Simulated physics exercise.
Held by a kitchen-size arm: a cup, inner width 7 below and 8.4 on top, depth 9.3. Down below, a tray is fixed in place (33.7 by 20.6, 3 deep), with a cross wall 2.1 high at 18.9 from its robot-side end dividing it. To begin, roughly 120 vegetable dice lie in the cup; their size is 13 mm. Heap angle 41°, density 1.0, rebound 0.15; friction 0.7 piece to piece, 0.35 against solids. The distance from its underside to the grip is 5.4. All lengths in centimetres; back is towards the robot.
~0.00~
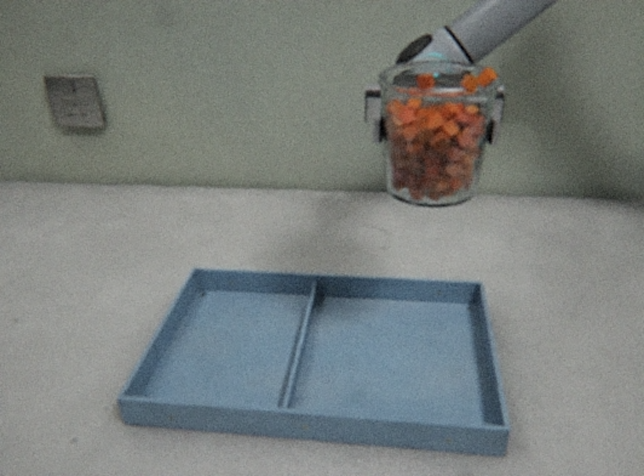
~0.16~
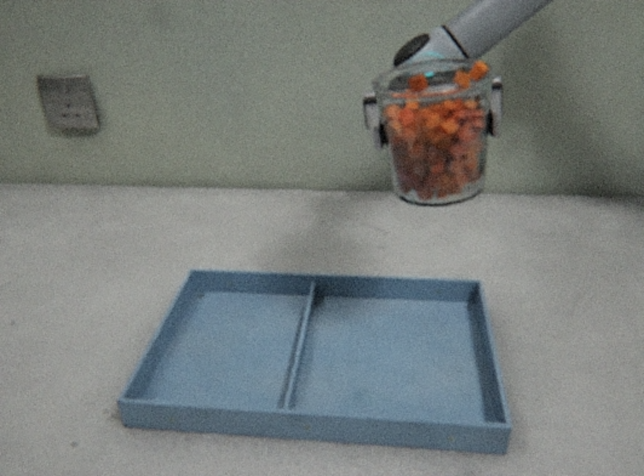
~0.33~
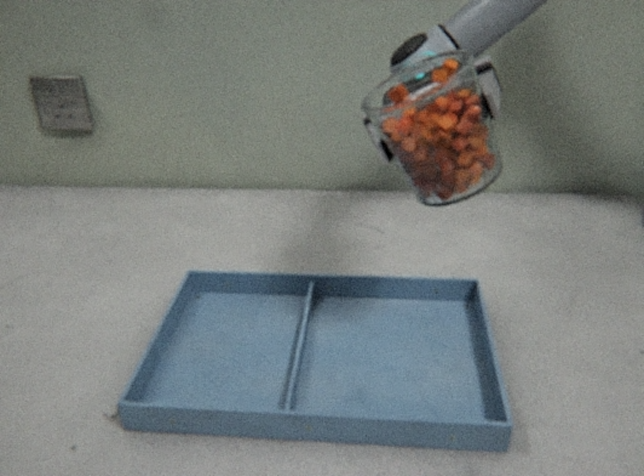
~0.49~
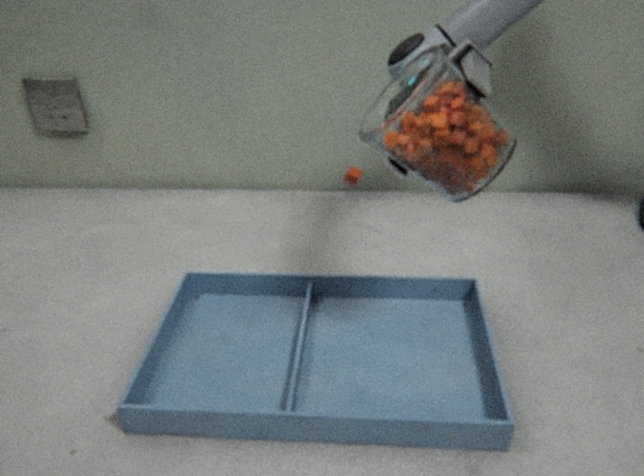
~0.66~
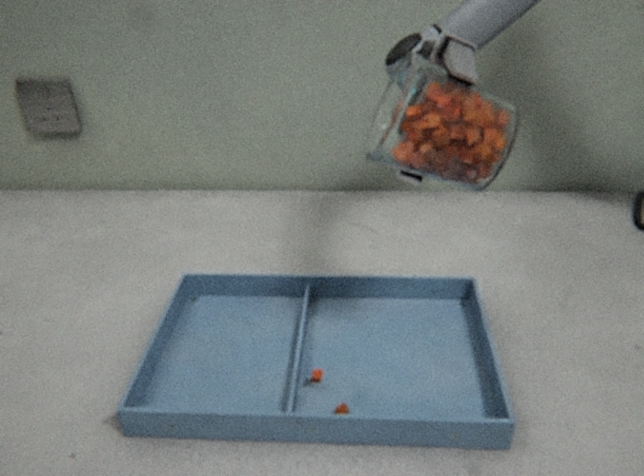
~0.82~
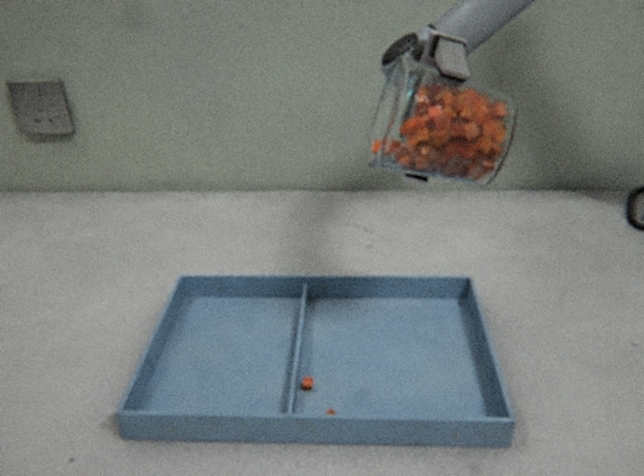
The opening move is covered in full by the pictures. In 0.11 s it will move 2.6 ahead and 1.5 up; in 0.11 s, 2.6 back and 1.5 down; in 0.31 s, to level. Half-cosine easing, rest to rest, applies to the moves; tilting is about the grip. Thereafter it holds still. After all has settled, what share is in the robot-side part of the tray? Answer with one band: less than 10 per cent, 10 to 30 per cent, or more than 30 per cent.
10 to 30 per cent.
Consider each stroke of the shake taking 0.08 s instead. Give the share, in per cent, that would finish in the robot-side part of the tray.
Roughly 20 percent then.
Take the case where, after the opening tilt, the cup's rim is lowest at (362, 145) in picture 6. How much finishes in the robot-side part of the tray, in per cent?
I'd say close to 5 per cent.
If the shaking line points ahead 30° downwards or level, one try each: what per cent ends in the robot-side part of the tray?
Result: Approx. 5 % and 10 %, one try each.
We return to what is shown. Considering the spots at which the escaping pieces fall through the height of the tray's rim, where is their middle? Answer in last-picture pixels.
Estimated centre around (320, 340) in pixels.
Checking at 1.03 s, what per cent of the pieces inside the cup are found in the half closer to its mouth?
Near 75 %.
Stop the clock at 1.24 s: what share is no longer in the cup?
Around 20 % is out.
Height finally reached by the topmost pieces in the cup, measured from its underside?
Height at rest: About 8.5 centimetres.
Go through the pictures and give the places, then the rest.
In the first picture, cup middle at (434, 136), level; upper third of the load around (434, 120), from x 395 to 485, top at y 75; 125 in the cup.
In the second picture, cup middle at (435, 135), tilted 7° forward; upper third of the load around (437, 118), from x 390 to 480, top at y 70.
In the third picture, cup middle at (438, 134), tilted 26° forward; upper third of the load around (447, 117), from x 390 to 485, top at y 70.
In the fourth picture, cup middle at (441, 132), tilted 48° forward; upper third of the load around (453, 118), from x 355 to 495, top at y 90; 123 in the cup, 2 in flight or on a rim.
In the fifth picture, cup middle at (443, 129), tilted 67° forward; upper third of the load around (453, 112), from x 315 to 500, top at y 85; 123 in the cup, 2 in the robot-side part.
In the sixth picture, cup middle at (442, 128), tilted 74° forward; upper third of the load around (455, 113), from x 310 to 495, top at y 90; 123 in the cup, 2 in the robot-side part.
After 1.03 s, tilted 74° forward, highest piece 28 above the table; 117 in the cup, 2 in the robot-side part, 6 in flight or on a rim.
After 1.24 s, tilted 19° forward, highest piece 28 above the table; 98 in the cup, 21 in the robot-side part, 3 in the far-side part, 3 in flight or on a rim.
After 1.55 s, level, highest piece 29 above the table; 98 in the cup, 23 in the robot-side part, 4 in the far-side part.
After 2.60 s, level, highest piece 29 above the table; 98 in the cup, 23 in the robot-side part, 4 in the far-side part.
At rest, 98 in the cup, 23 in the robot-side part, 4 in the far-side part. That is 18 % in the robot-side part of the tray.
